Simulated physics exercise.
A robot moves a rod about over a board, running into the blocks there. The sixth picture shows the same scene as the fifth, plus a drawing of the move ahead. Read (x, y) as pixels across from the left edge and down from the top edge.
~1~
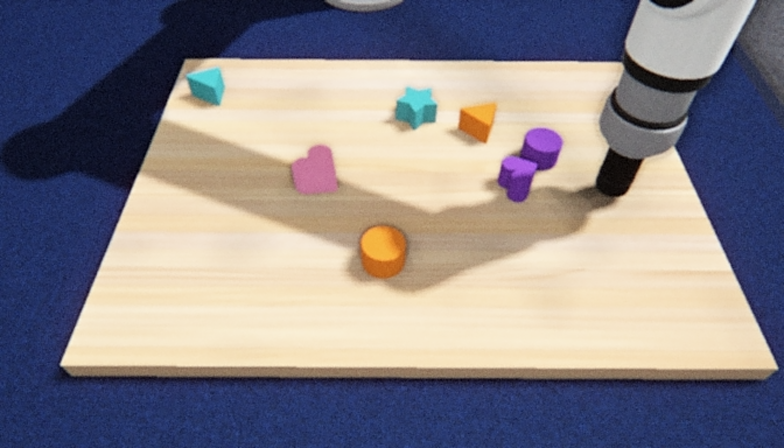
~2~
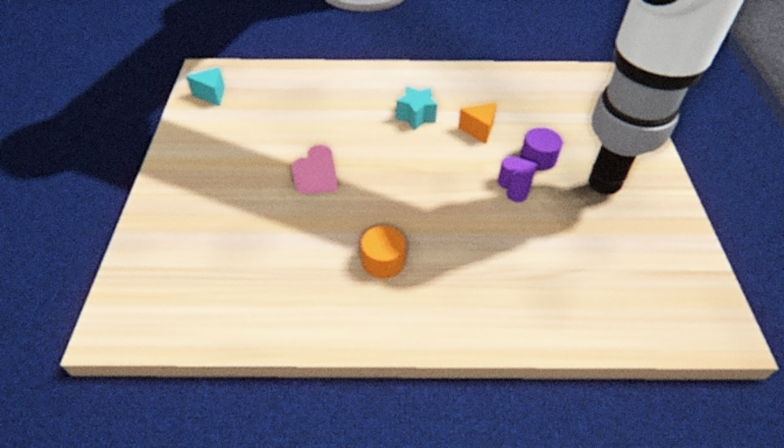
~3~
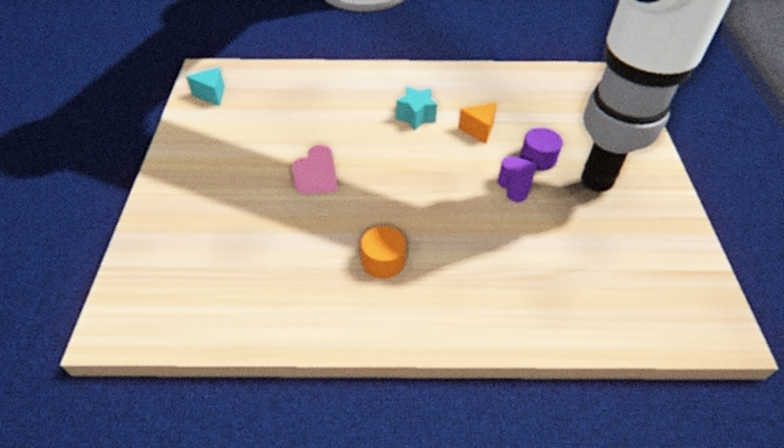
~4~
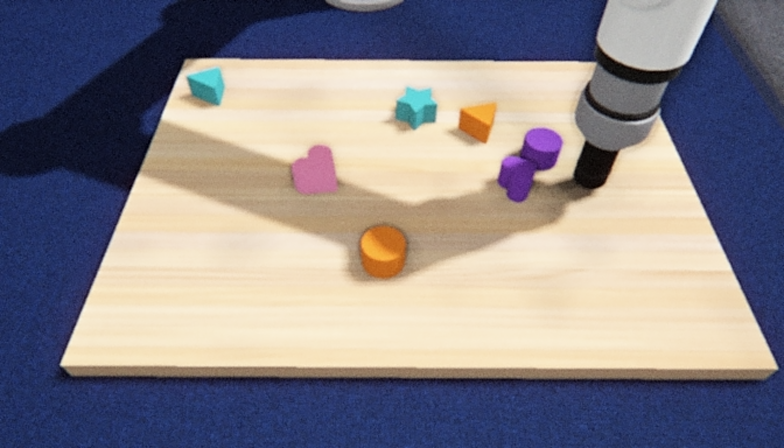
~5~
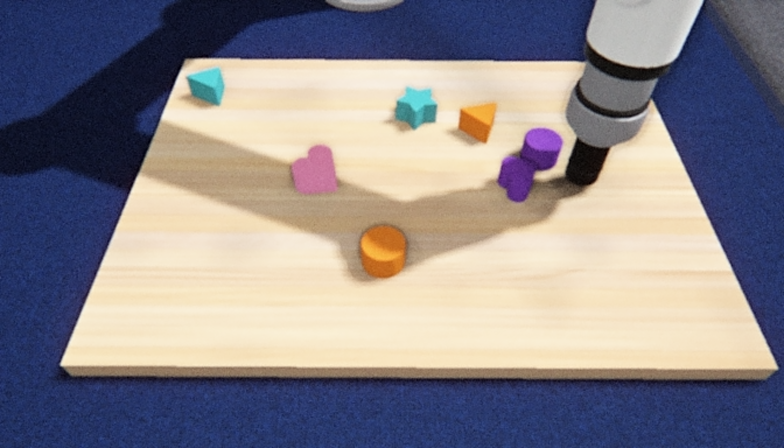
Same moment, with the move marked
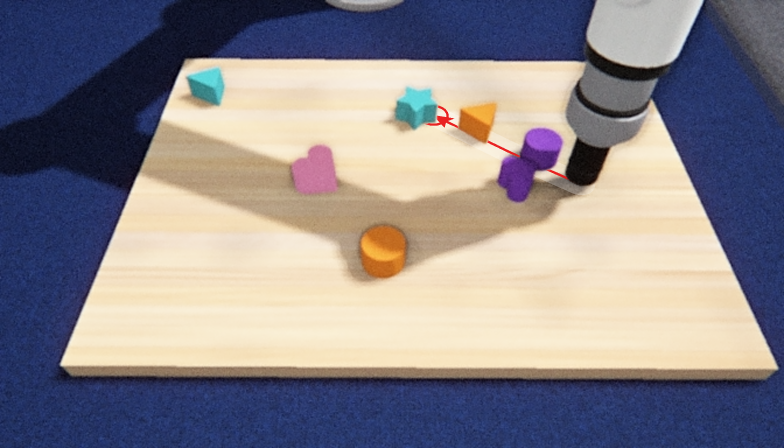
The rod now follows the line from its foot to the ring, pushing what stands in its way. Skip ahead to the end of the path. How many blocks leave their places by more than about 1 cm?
That makes 3 blocks or more.
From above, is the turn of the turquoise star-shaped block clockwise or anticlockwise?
Rotation: Counter-clockwise.
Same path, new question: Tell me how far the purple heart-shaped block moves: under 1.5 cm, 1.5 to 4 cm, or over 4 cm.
It slides not even 1.5 cm.
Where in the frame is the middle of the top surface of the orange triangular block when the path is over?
It is going to be at (435, 76).
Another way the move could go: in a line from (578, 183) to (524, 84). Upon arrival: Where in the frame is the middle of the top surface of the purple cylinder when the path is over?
Just about (531, 129).
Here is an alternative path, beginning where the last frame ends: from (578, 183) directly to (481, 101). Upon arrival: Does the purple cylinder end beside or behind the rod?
The answer is yes.
Drawn move, in a line from (578, 183) to (433, 115).
The first path, step by step. One third of the way, rod (527, 152); purple cylinder (514, 118).
Two thirds of the way, rod (478, 128); orange triangular block (457, 97), turned 25° anticlockwise; purple cylinder (497, 100).
At the end, rod (434, 107); turquoise star-shaped block (404, 93), turned 45° anticlockwise; orange triangular block (435, 76), turned 40° clockwise; purple heart-shaped block still; purple cylinder (497, 100).
